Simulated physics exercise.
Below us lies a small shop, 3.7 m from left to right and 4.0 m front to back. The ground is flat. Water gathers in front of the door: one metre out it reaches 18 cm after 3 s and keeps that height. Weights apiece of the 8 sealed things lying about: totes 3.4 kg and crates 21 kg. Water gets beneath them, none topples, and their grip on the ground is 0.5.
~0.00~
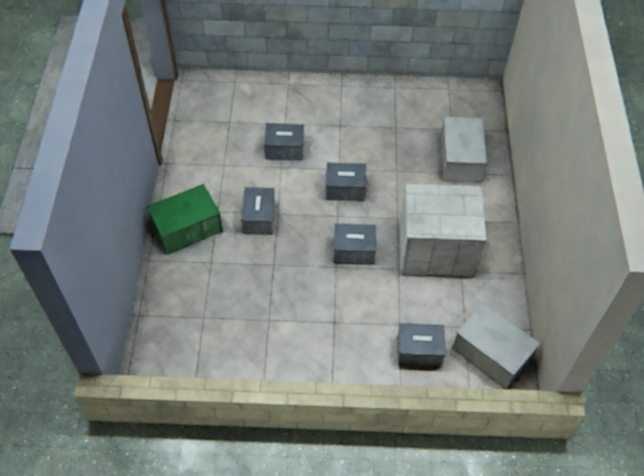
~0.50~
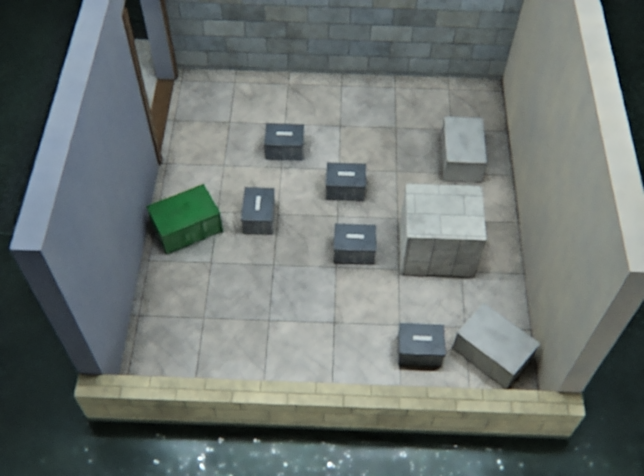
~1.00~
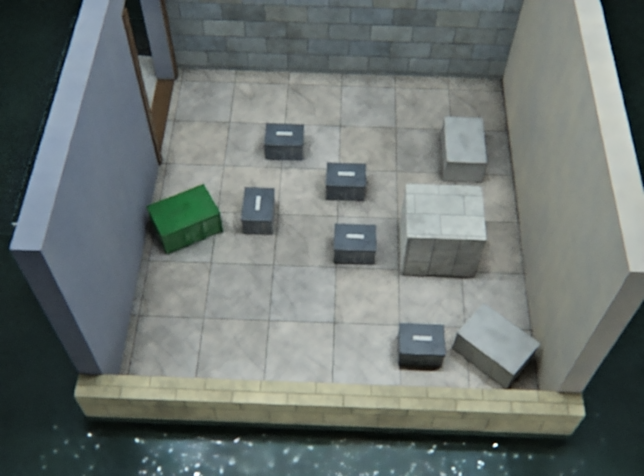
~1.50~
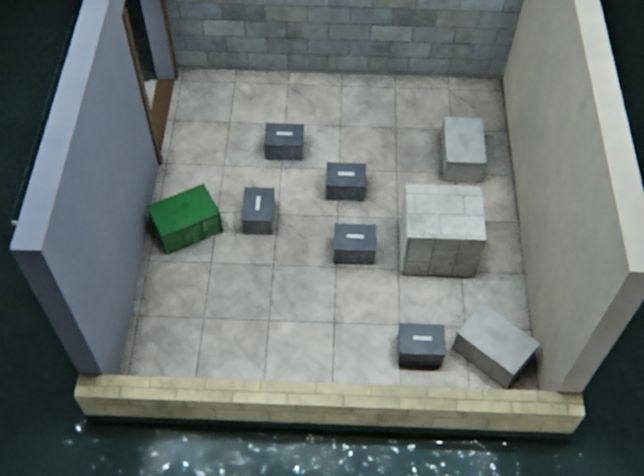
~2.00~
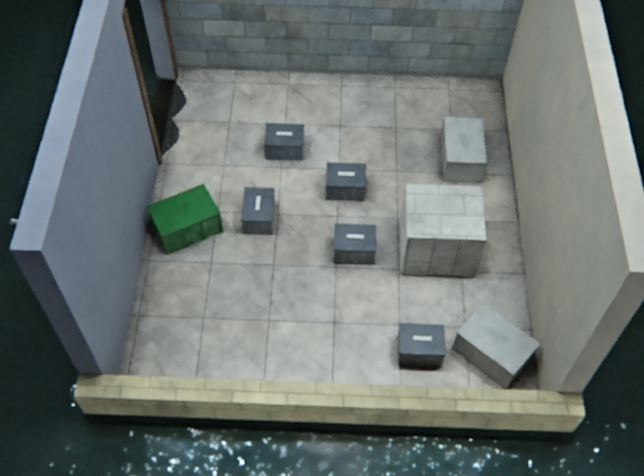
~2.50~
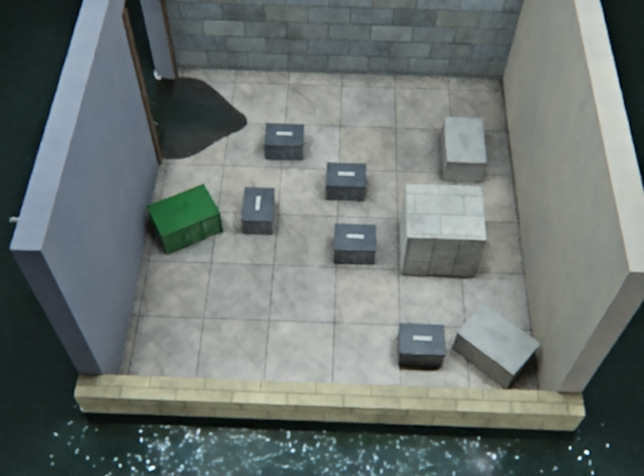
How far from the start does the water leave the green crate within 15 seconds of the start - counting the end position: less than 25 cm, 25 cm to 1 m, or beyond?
Green crate moves a short way.
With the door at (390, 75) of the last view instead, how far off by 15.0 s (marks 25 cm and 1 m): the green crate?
Then the green crate travels far.
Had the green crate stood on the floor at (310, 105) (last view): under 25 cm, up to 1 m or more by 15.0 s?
It gets carried off.
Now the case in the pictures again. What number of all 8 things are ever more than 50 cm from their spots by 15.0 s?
6 of them.
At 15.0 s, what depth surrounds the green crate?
Roughly 9 cm.
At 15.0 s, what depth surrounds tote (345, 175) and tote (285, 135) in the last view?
Roughly 12 and 9 cm.
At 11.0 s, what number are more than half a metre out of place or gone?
By then 4.
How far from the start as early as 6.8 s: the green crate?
About 0 cm.
After 3.5 s the green crate is near (183, 209), 0.0 m from its start, aground; 0 afloat.
After 6.8 s the green crate is near (183, 209), 0.0 m from its start, aground; 2 afloat.
After 11.0 s the green crate is near (183, 209), 0.0 m from its start, aground; 5 afloat.
After 15.0 s the green crate is near (206, 183), 0.4 m from its start, afloat; 8 afloat.
